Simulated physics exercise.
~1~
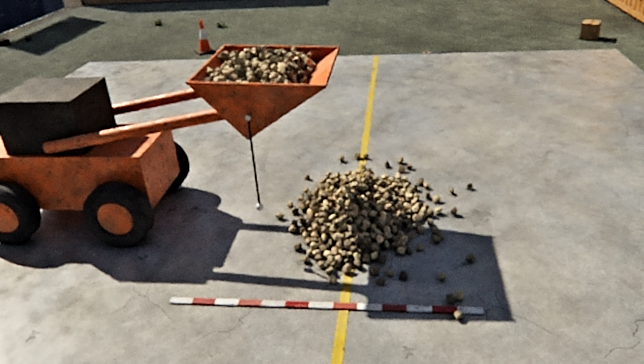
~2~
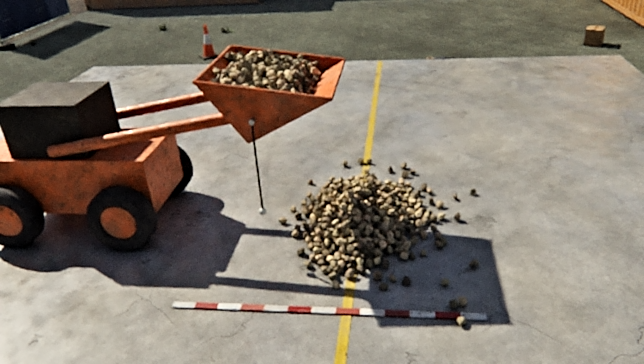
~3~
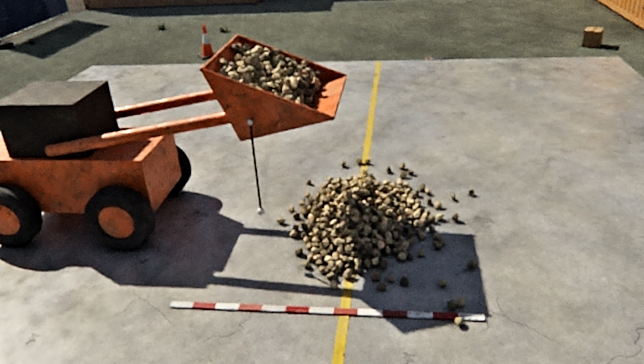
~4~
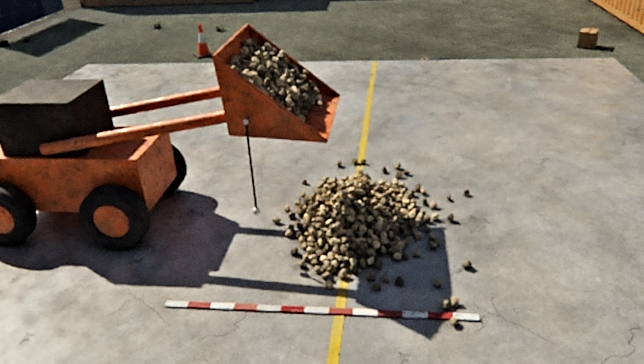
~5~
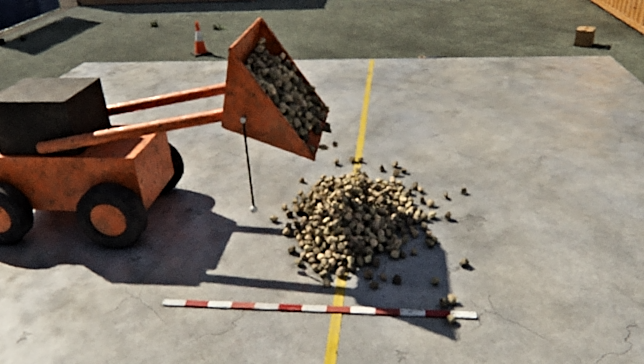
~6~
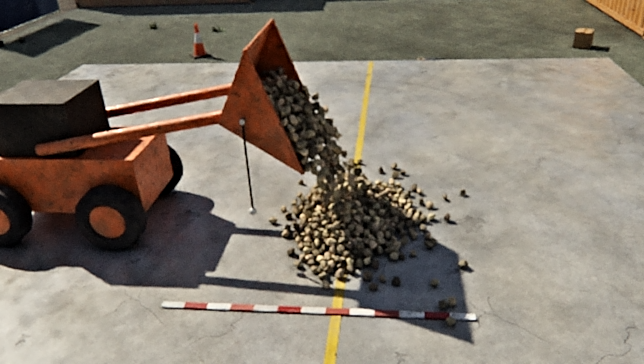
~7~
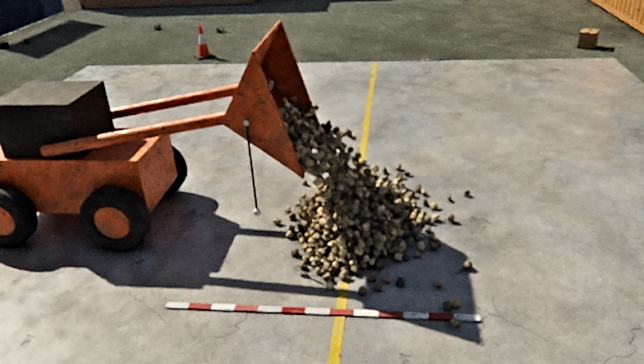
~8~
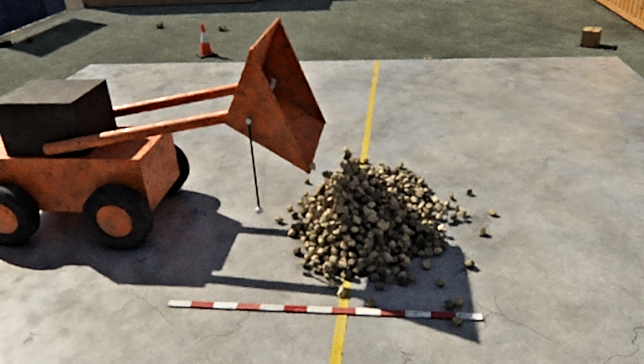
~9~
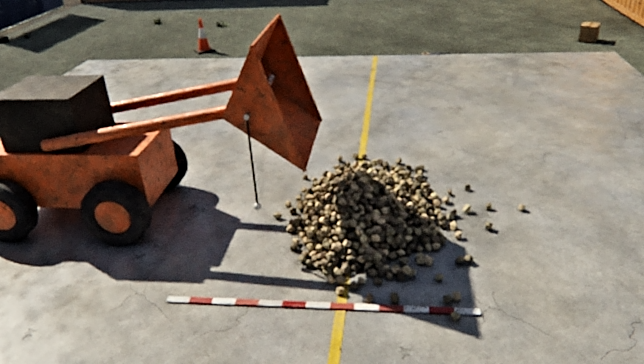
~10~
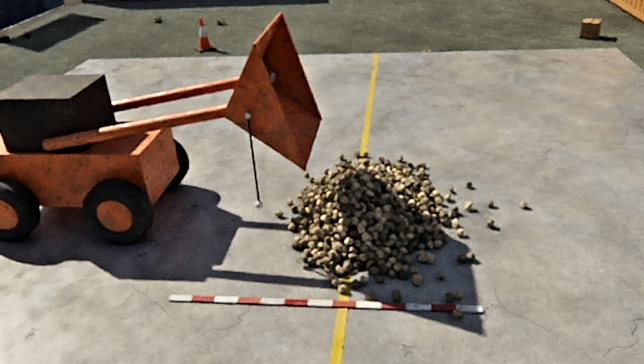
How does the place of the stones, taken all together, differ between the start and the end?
At the start the stones are split between the raised bucket on the left and the heap on the ground. By the end they all lie on the ground in one larger heap, so as a whole they are lower and farther to the right.
